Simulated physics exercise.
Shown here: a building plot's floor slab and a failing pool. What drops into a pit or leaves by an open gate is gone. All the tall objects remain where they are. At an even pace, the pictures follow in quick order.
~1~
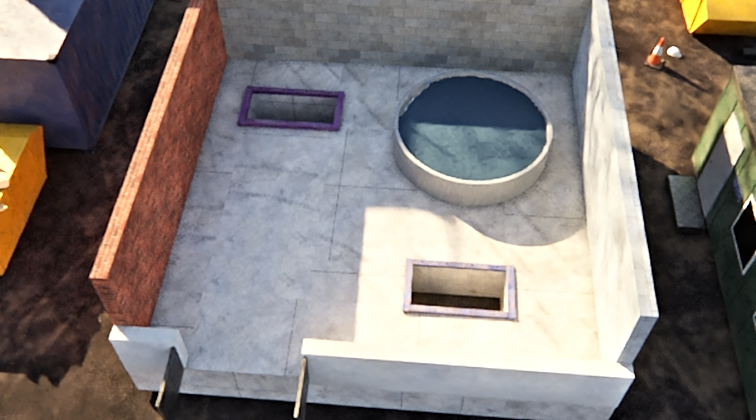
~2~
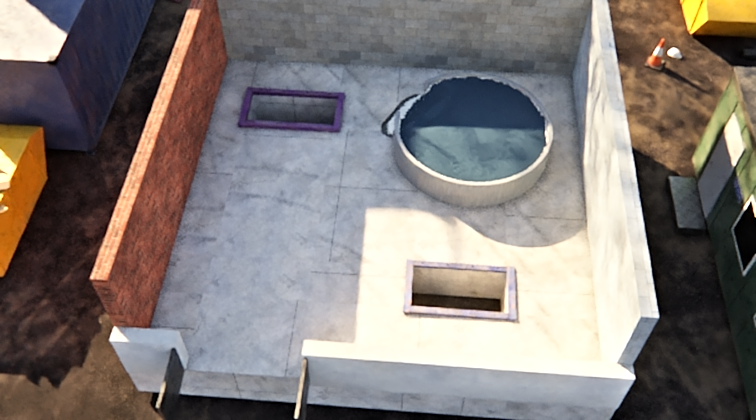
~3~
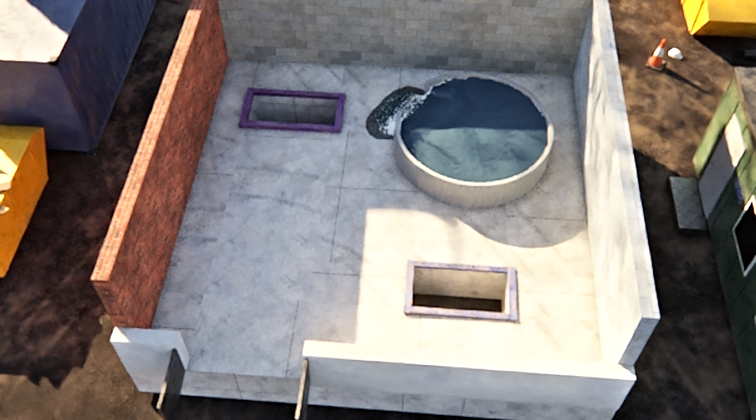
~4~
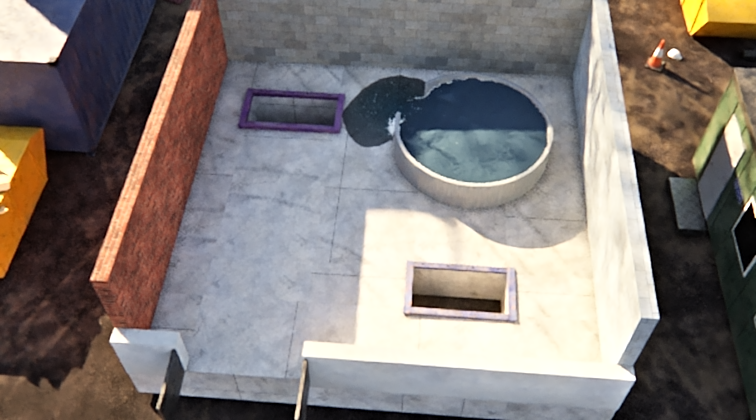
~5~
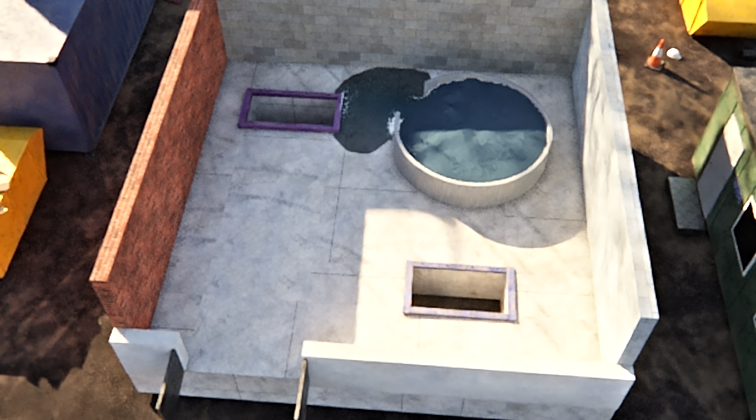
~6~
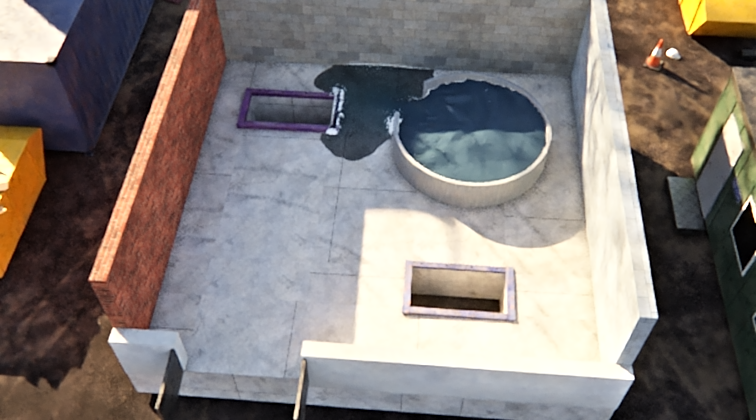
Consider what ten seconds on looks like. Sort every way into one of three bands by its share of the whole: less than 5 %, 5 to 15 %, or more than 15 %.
Bands: The gate - 5 to 15 %; the blue pit - less than 5 %; the purple pit - more than 15 %.
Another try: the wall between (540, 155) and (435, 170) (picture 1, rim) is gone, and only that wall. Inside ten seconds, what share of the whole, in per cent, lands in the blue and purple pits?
The blue pit gets 40 per cent and the purple pit 0 per cent.
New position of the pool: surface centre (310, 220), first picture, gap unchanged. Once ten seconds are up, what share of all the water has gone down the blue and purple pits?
I'd guess blue takes near 0 % and purple near 6 %.
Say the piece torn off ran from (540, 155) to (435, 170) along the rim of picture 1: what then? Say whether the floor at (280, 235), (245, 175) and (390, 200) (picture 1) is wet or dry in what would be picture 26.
In that order: Clear, no water, clear.
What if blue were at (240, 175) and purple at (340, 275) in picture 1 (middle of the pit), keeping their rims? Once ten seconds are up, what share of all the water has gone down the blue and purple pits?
The blue pit receives 35 per cent and the purple pit 0 per cent.
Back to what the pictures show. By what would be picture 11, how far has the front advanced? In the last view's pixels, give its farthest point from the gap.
Pixel estimate: (235, 63).
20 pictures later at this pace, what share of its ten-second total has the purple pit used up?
Share by then: About 45 in a hundred.
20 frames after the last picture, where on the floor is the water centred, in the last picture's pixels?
I'd put it at around (406, 131).
A moment on, water covers 15 % of the floor; the gate 0 %, the blue pit 0 %, the purple pit 2 %.
Next, water covers 20 % of the floor; the gate 0 %, the blue pit 0 %, the purple pit 5 %.
Then, water covers 25 % of the floor; the gate 0 %, the blue pit 0 %, the purple pit 10 %.
Later, water covers 50 % of the floor; the gate 1 %, the blue pit 0 %, the purple pit 16 %.
In the end, water covers 65 % of the floor; the gate 10 %, the blue pit 0 %, the purple pit 21 %.
